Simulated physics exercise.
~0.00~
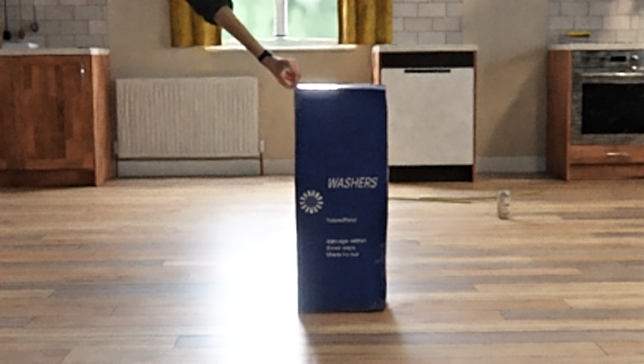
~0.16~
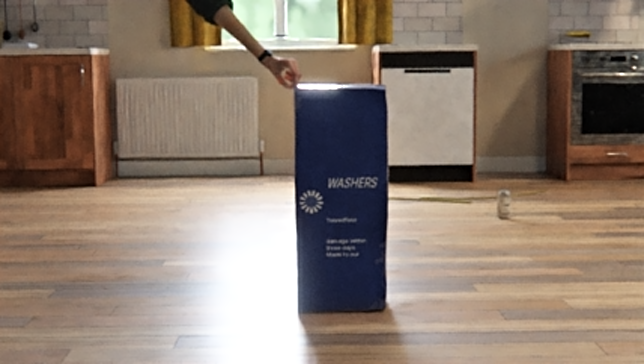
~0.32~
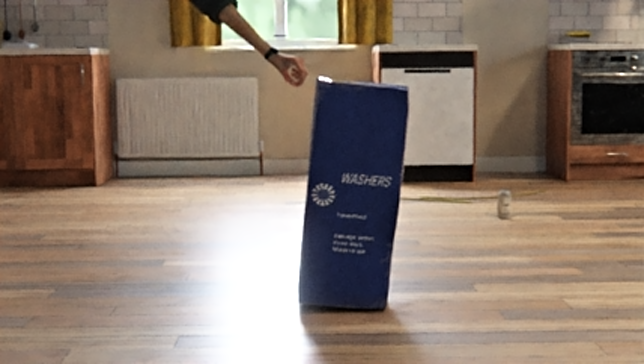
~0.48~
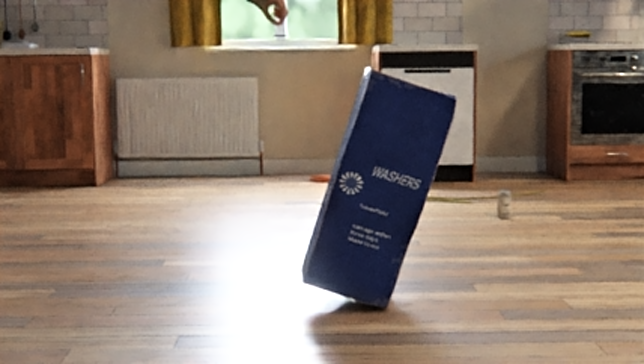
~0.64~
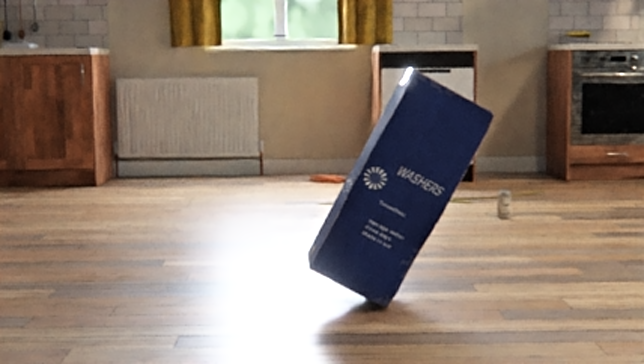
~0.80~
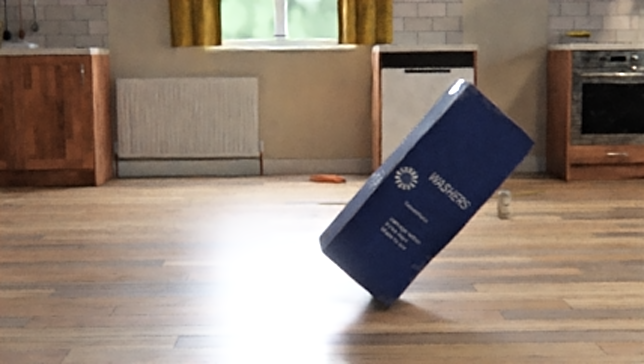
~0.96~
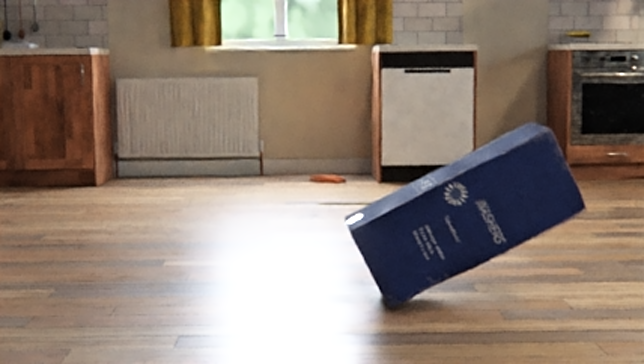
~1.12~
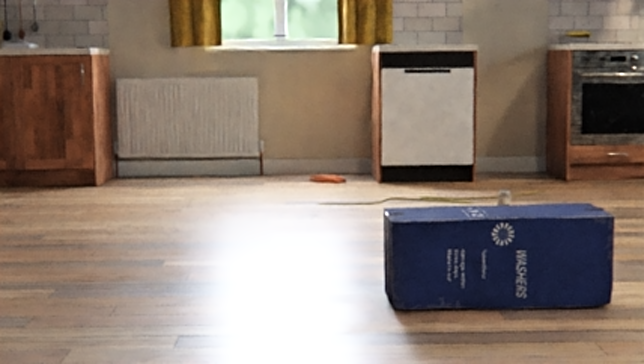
A tall dark blue box with white lettering stands upright near the middle of a wooden kitchen floor, seen from a still camera facing the room. Behind it are a white radiator, a window with yellow curtains, a white-fronted appliance, and an oven at the right. A hand reaches in from above and rests at the box's top left edge. The box begins to tip right as the hand draws back and leaves view. Leaning further and further on its lower right corner, the box topples over and ends lying on its side at the right.
